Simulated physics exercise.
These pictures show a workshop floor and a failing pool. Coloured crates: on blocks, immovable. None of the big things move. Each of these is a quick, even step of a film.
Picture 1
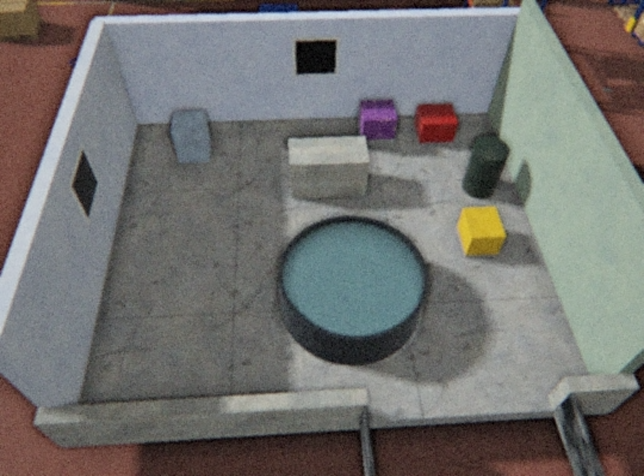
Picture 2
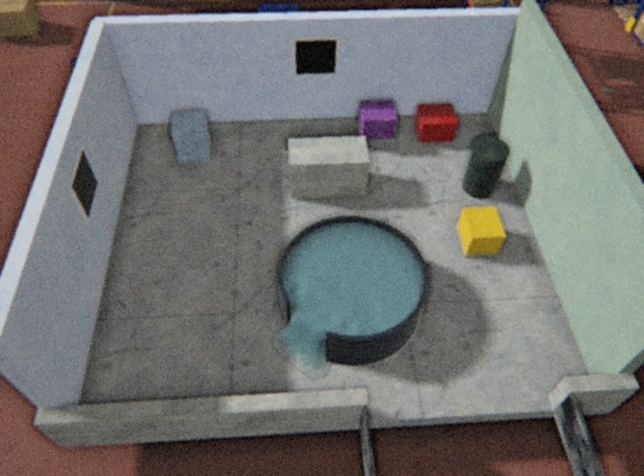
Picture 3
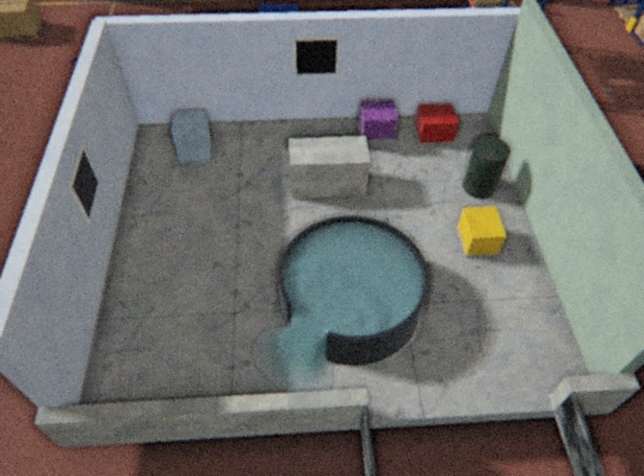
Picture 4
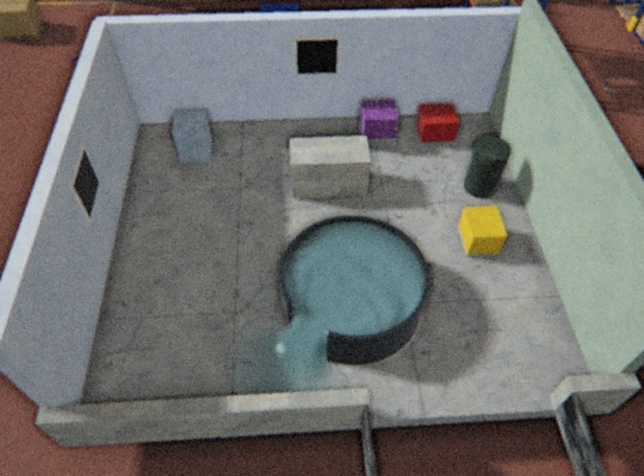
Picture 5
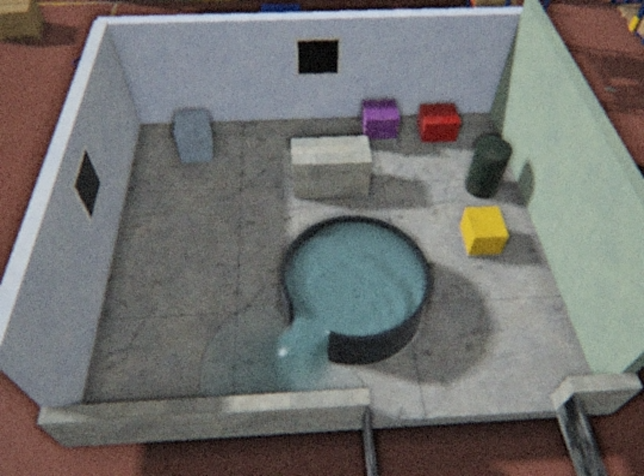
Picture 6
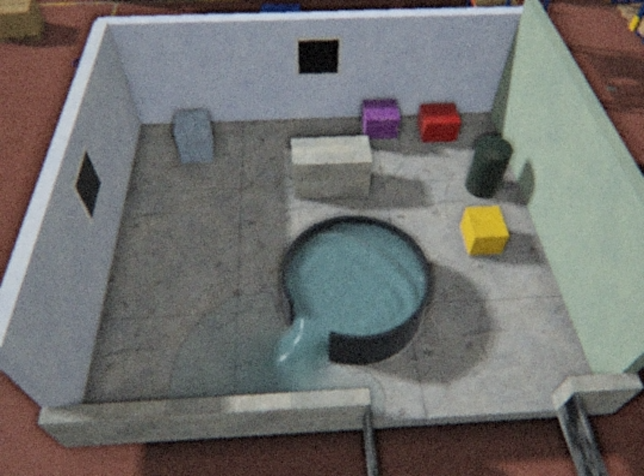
We see a round pool standing still in a walled room with coloured crates, then water pours from a gap at its lower left and spreads across the grey floor toward the left and along the low front wall.
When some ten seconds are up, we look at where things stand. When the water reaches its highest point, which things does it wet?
My prediction: The red crate will come out wet. The yellow crate will come out wet. The purple crate will come out dry.
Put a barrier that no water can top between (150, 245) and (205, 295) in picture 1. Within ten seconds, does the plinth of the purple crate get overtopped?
As I see it, the purple crate one is left untouched.
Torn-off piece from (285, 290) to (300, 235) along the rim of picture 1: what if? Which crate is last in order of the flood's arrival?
Last in line is the one in yellow.
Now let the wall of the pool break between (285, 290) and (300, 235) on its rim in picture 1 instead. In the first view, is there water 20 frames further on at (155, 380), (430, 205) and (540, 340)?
In the order given, the spots are swamped, not soaked and not soaked.
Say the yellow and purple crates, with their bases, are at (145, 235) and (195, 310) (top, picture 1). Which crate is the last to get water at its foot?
One in red.
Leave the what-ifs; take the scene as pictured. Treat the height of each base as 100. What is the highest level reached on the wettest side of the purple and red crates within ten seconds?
70 and 150 per cent, in that order.
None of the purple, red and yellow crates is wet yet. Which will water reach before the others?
Simply the yellow-painted one.
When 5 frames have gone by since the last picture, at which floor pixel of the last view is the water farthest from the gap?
Point: (79, 423) in the last picture's pixels.
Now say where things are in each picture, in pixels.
The round pool at (353, 275) is whole and still, in the first picture.
Water pours out at (306, 338) and has run to (326, 369), in the second picture.
Water pours out at (307, 338) and has run to a hidden place, in the third picture.
The front is at a hidden place, out from the gap at (307, 338), in the fourth picture.
Water pours out at (309, 338) and has run to a hidden place, in the fifth picture.
The front is at a hidden place, out from the gap at (309, 338), in the sixth picture.
A moment on, water covers 15 % of the floor; the red crate not reached, the yellow crate not reached, the purple crate not reached.
Next, water covers 20 % of the floor; the red crate not reached, the yellow crate not reached, the purple crate not reached.
Then, water covers 45 % of the floor; the red crate not reached, the yellow crate not reached, the purple crate not reached.
Later, water covers 70 % of the floor; the red crate not reached, the yellow crate water round its plinth, the purple crate water round its plinth.
In the end, water covers 95 % of the floor; the red crate was topped, the yellow crate was topped, the purple crate stayed above the water.
